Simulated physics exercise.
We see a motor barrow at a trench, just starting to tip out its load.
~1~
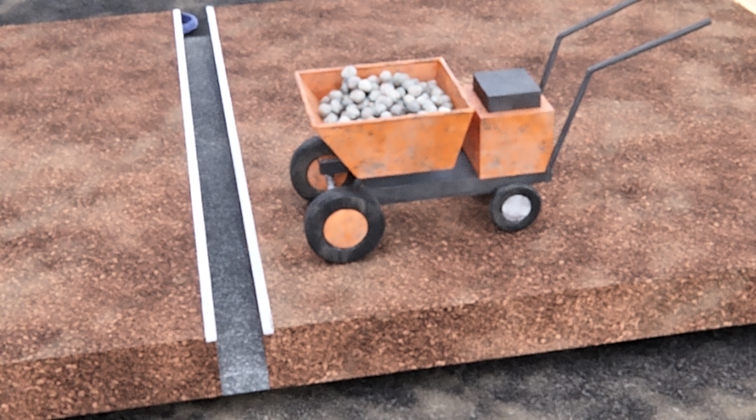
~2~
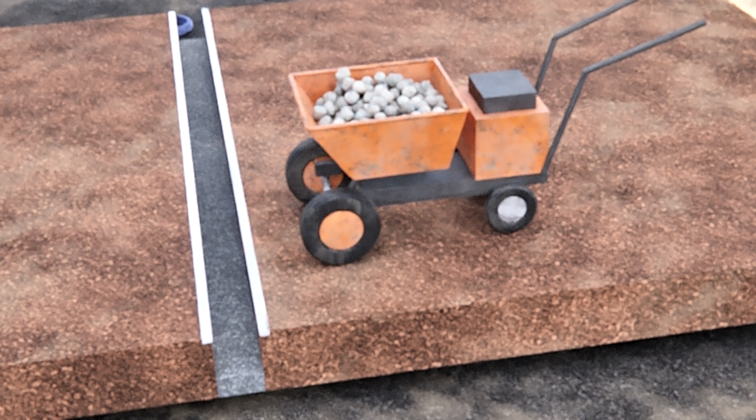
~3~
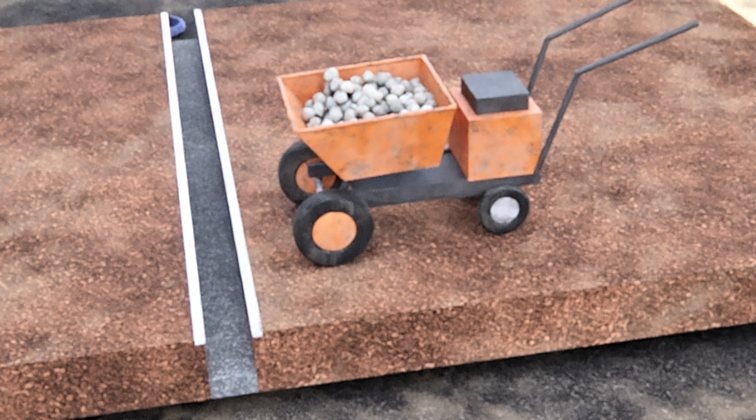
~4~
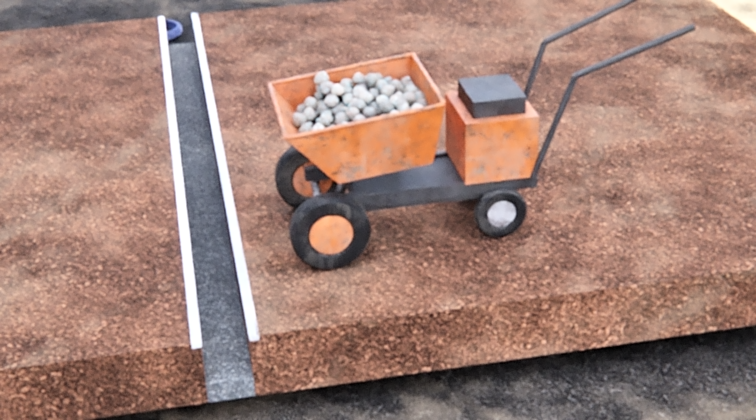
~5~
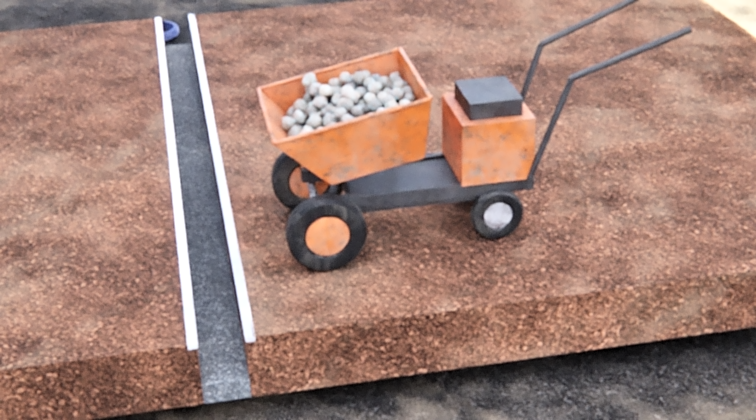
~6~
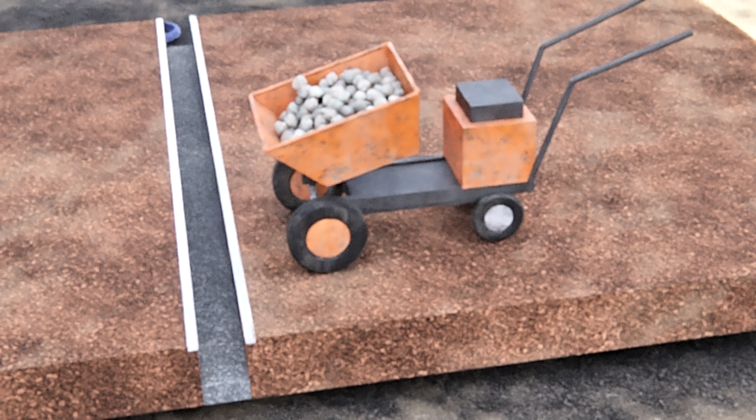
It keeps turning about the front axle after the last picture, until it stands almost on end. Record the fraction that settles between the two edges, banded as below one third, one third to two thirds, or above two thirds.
The trench receives a third up to two thirds of the load.
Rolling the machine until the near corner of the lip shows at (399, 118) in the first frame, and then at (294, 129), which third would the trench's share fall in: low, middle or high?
First: Between a third and two thirds; second: Below one third.
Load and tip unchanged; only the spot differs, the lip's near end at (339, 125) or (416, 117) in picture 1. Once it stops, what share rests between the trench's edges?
From the first spot you get 80 percent, and from the second 20 percent.
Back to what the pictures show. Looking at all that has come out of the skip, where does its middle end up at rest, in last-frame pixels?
Around (193, 251).
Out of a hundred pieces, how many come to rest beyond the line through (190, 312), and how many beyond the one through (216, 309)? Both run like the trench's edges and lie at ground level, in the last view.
Close to 40 per cent, then close to 70 per cent.
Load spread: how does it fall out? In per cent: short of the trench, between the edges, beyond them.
Approximate split: Short 0 percent, between 55 percent, beyond 40 percent.
Soon, skip tipped steeply; all in the skip.
A while on, skip tipped steeply; nearly all in the skip; a stray few in or heaped over the trench; a small part beyond it; a stray few falling.
Towards the end, skip tipped right over; about a third in the skip; about a quarter in or heaped over the trench; about a third beyond it; a stray few falling.
Finally, skip tipped right over; a stray few in the skip; about half in or heaped over the trench; about a third beyond it.
